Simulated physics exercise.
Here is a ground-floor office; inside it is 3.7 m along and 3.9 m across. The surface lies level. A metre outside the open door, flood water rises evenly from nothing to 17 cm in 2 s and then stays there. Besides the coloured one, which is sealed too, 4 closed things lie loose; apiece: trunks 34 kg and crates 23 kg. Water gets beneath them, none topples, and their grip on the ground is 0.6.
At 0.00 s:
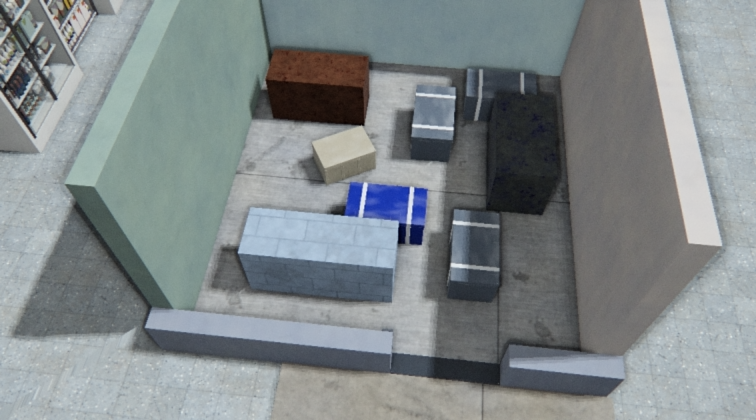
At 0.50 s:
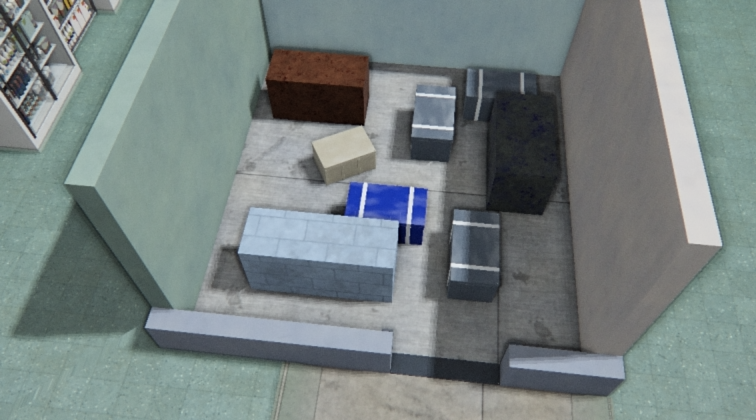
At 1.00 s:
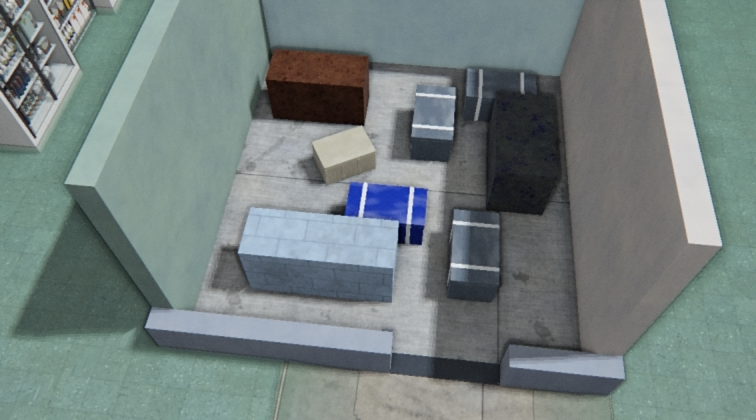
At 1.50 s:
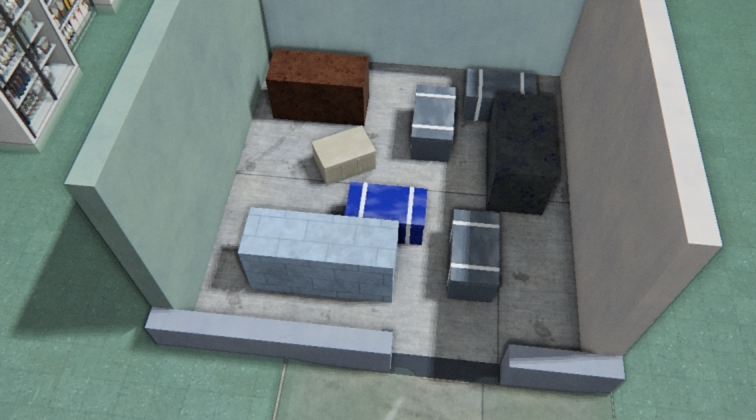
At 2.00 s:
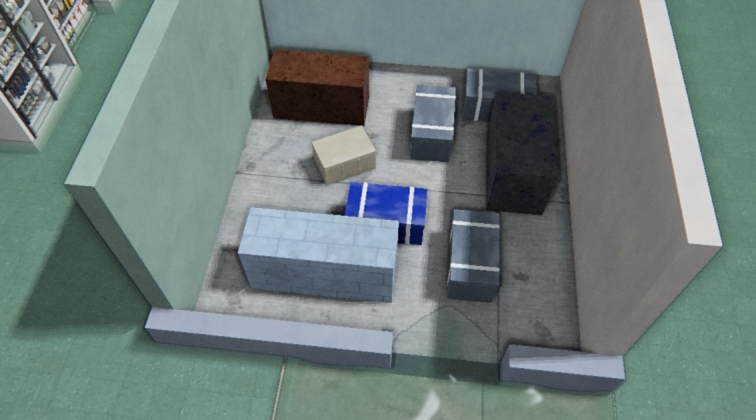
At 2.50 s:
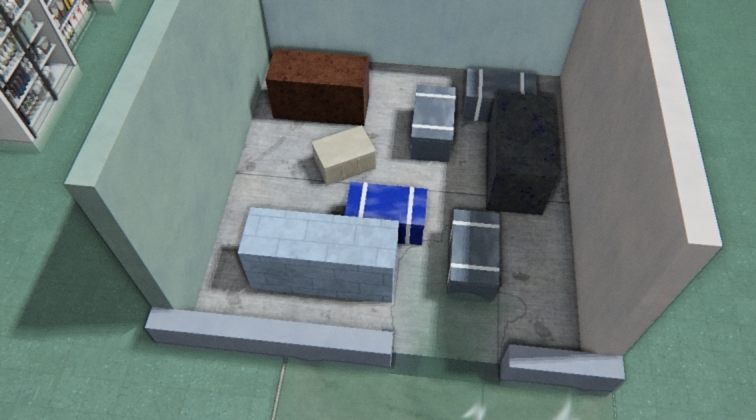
A small ground-floor office with low front walls and an open doorway is seen from high outside its front. A blue trunk with white bands sits mid-floor behind a pale blue block, with a rusty brown block, a beige box, grey banded trunks and a dark block around it. The surrounding ground turns from pale grey to green, then a thin sheet of water slips through the doorway, while everything inside stays still.
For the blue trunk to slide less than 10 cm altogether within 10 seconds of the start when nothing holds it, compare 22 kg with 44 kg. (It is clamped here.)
Verdict: Only the larger load is enough.
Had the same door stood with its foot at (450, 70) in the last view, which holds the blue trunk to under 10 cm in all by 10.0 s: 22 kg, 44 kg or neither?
In that case only the larger load is enough.
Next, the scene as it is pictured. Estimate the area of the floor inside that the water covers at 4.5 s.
About 6.0 m2.
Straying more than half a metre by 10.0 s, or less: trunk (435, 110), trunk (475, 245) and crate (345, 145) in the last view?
In that order: Short of it, more, short of it.
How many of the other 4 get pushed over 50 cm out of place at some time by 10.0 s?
I count 1.
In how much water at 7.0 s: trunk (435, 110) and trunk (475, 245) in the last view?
Roughly 5 and 8 cm.
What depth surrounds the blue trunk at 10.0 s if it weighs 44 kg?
Roughly 7 cm.
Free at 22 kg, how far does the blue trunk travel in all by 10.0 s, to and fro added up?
About 50 cm.
After 3.5 s the blue trunk would be 14 cm from its start with 22 kg and 0 cm from its start with 44 kg; 5 cm of water round it then.
After 4.5 s the blue trunk would be 34 cm from its start with 22 kg and 0 cm from its start with 44 kg; 4 cm of water round it then.
After 7.0 s the blue trunk would be 41 cm from its start with 22 kg and 0 cm from its start with 44 kg; 6 cm of water round it then.
After 10.0 s the blue trunk would be 42 cm from its start with 22 kg and 0 cm from its start with 44 kg; 7 cm of water round it then.
